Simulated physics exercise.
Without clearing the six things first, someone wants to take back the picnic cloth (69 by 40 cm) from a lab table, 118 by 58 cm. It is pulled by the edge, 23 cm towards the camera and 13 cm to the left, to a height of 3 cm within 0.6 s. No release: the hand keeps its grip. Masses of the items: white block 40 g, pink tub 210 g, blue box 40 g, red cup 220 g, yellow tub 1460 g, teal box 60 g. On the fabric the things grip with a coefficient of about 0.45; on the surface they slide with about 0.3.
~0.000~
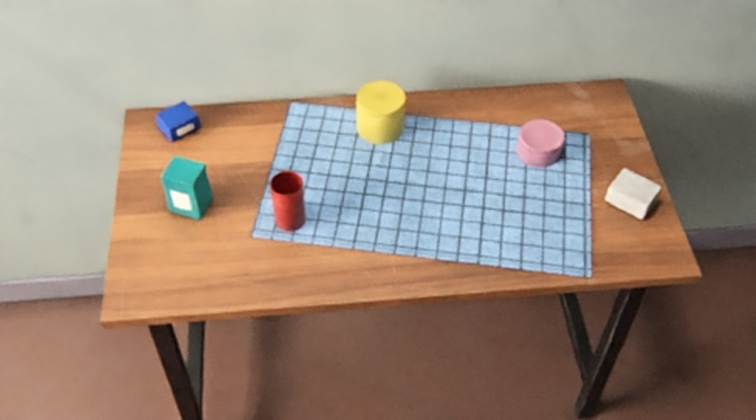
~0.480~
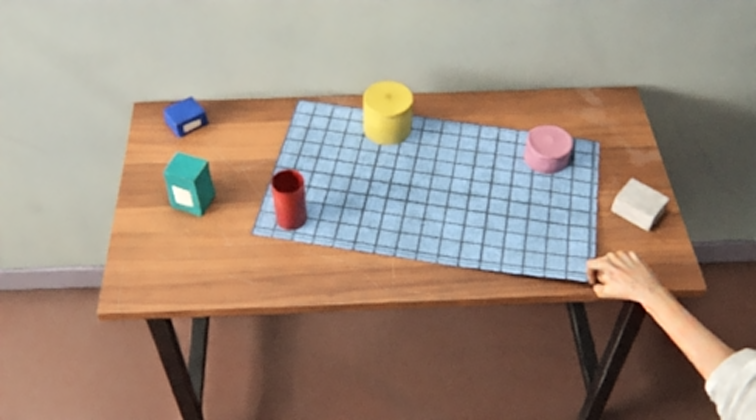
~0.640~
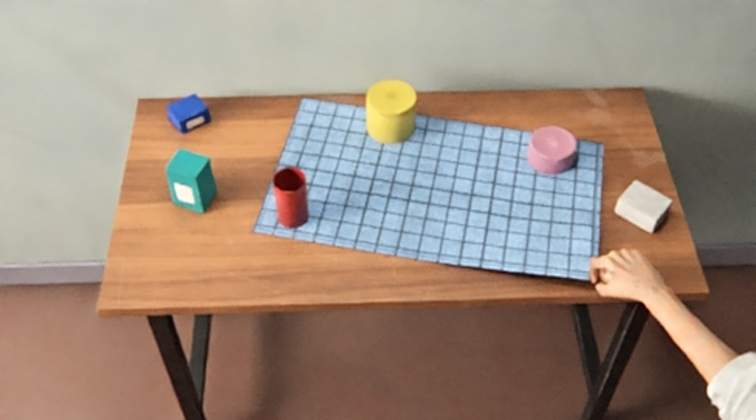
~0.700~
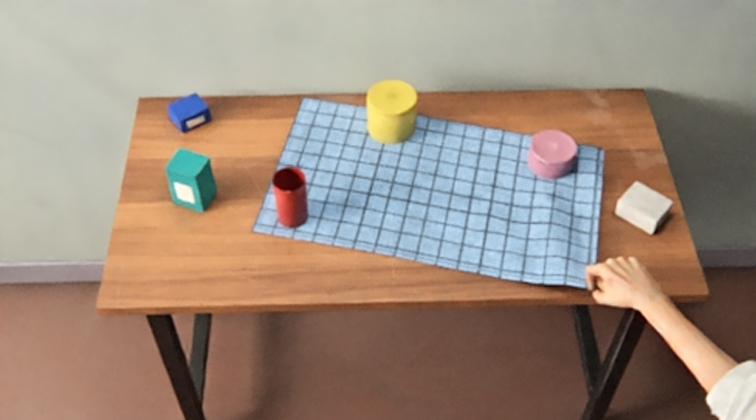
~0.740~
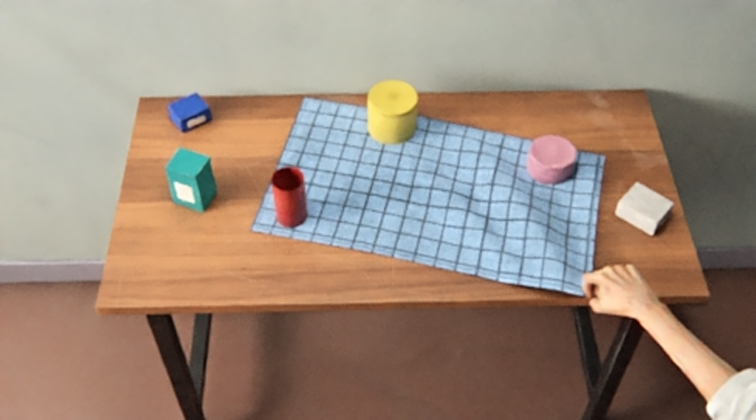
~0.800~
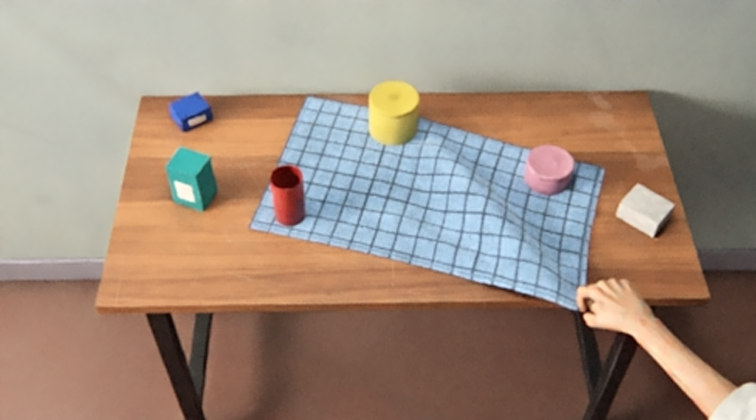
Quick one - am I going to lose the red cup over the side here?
I expect it to survive on the surface.
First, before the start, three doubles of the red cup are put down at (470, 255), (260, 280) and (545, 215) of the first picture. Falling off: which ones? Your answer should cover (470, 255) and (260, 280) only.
Result, in order: Off the top at the end; on top at the end.
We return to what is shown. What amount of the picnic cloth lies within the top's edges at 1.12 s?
About 80 per cent.
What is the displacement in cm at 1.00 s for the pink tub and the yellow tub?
The pink tub is about 15 cm off and the yellow tub about 6 cm.
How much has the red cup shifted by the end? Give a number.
Red cup: Roughly 2 cm.
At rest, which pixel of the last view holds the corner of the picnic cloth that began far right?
It ends up approximately at (643, 275).
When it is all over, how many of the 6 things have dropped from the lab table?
Tally: 0.
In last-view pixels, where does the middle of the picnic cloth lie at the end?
I'd point to about (441, 254).
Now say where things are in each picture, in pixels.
In the first frame, red cup (287, 183); picnic cloth corners (251, 236) (291, 102) (589, 134) (591, 277).
In the second frame, picnic cloth corners (251, 234) (299, 100); grip (594, 282).
In the third frame, picnic cloth corners (253, 231) (303, 98); grip (596, 281).
In the fourth frame, pink tub (554, 146); picnic cloth corners (252, 231) (303, 98); grip (593, 289).
In the fifth frame, pink tub (553, 151); picnic cloth corners (250, 230) (304, 97); grip (591, 296).
In the sixth frame, red cup (286, 177); picnic cloth corners (249, 227) (307, 96) (604, 169); grip (585, 310).
At 0.9 s, 95 % of the picnic cloth is still over the top; pink tub 11 cm off its start, yellow tub 2 cm off its start.
At 1.0 s, 90 % of the picnic cloth is still over the top; pink tub 17 cm off its start, yellow tub 6 cm off its start.
At 1.1 s, 80 % of the picnic cloth is still over the top; red cup 1 cm off its start at (291, 183), pink tub 24 cm off its start at (569, 232), yellow tub 13 cm off its start at (424, 136).
At 1.2 s, 75 % of the picnic cloth is still over the top; red cup 2 cm off its start, pink tub 28 cm off its start, yellow tub 17 cm off its start.
At 2.8 s, 75 % of the picnic cloth is still over the top; red cup 2 cm off its start at (293, 186), pink tub 29 cm off its start at (580, 254), yellow tub 19 cm off its start at (436, 153).
